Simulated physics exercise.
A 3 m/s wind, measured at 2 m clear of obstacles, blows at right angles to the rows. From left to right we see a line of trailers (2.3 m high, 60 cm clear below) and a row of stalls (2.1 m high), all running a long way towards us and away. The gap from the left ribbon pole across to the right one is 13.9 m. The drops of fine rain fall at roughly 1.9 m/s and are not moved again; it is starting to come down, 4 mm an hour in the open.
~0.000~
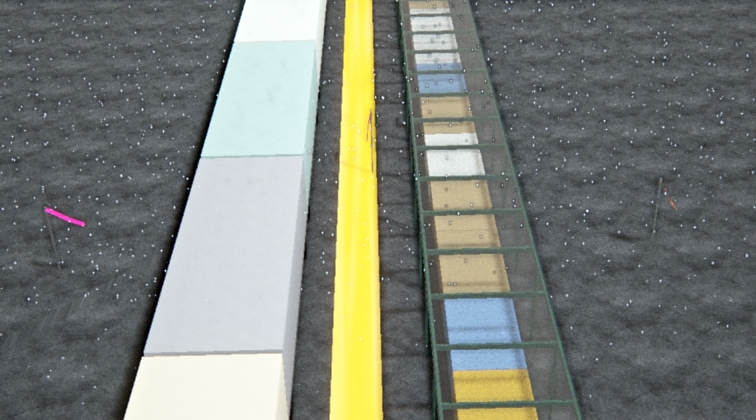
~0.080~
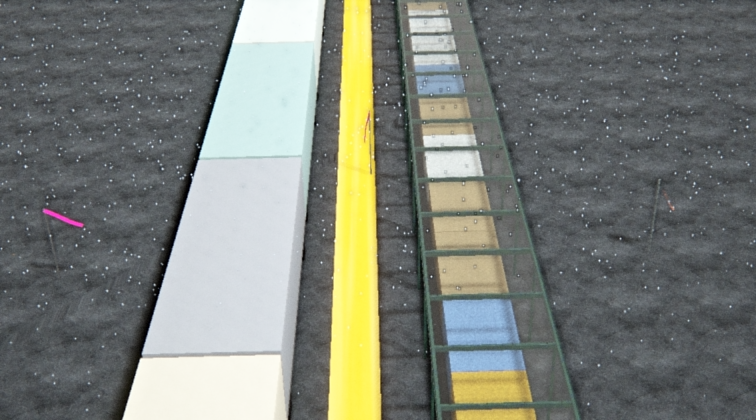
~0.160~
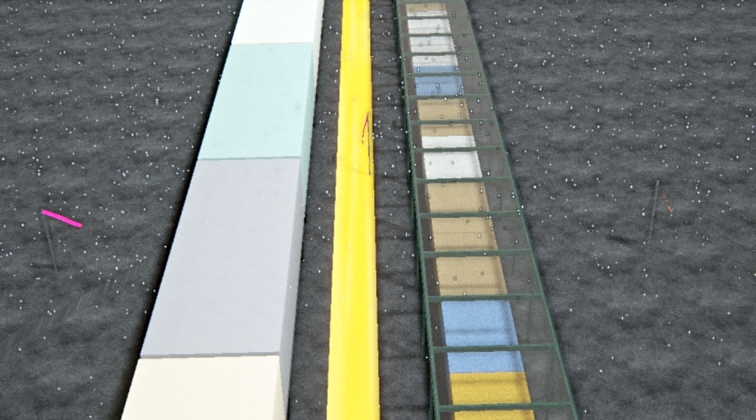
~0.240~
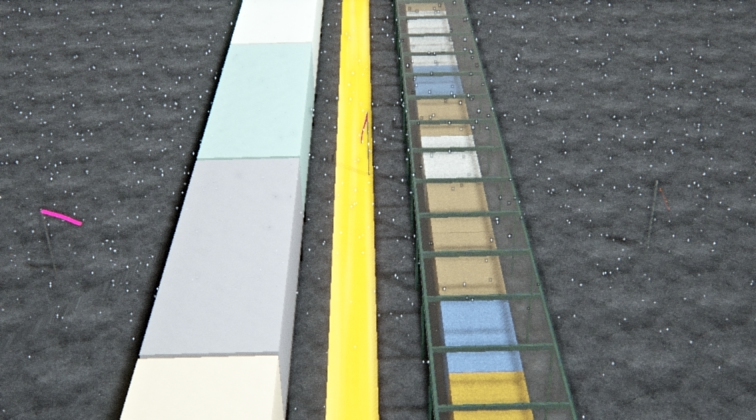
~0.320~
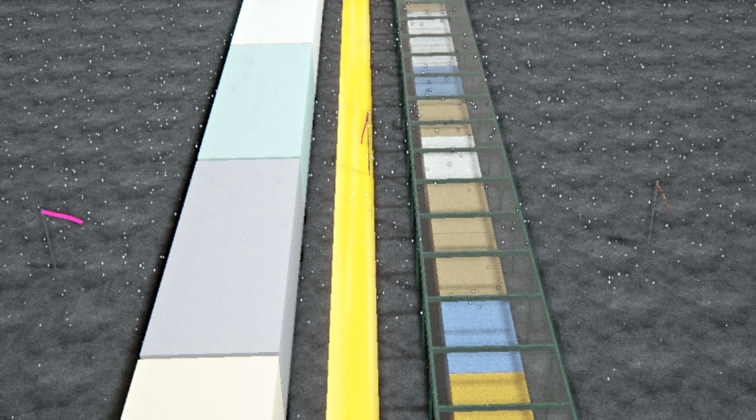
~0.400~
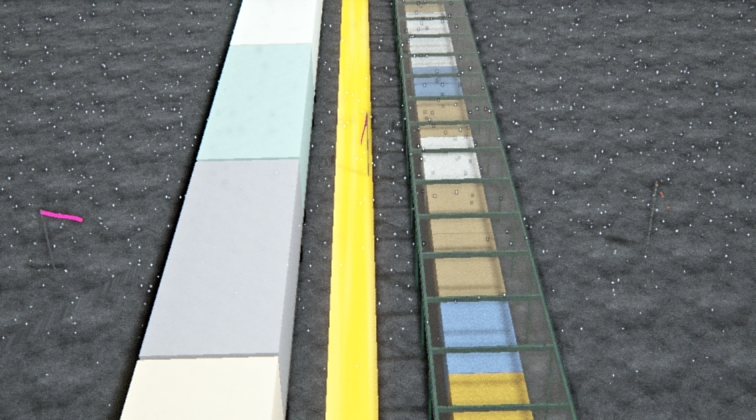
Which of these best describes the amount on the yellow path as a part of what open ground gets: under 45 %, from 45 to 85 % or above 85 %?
The best fit is from 45 to 85 %.
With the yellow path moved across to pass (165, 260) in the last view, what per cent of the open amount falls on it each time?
It would get around 100 percent.
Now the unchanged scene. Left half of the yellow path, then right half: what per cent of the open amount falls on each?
I'd say around 70 % for the left half and around 75 % for the right.
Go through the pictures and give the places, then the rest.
The first picture shows the left ribbon ends at (84, 224), leaning 65 degrees to the right.
The second picture shows the yellow one passes (356, 255).
The third picture shows the inner ribbon ends at (362, 144), hanging almost straight, above the rows the drops slant 65 degrees from upright, towards the right and the top of the line of trailers crosses (252, 144).
The fourth picture shows the left ribbon ends at (81, 224), leaning 70 degrees to the right and the yellow one passes (354, 202).
The fifth picture shows above the rows the drops slant 65 degrees from upright, towards the right.
The sixth picture shows the inner ribbon ends at (361, 145), hanging almost straight and the top of the line of trailers crosses (251, 145).
After 10 minutes open ground has 0.7 mm and the yellow path 0.5 mm.
After 30 minutes open ground has 2.0 mm and the yellow path 1.4 mm.
After 60 minutes open ground has 4.0 mm and the yellow path 2.9 mm, so the yellow path has 72 % of the open amount; the left half of it has 68 %, the right half 76 %.
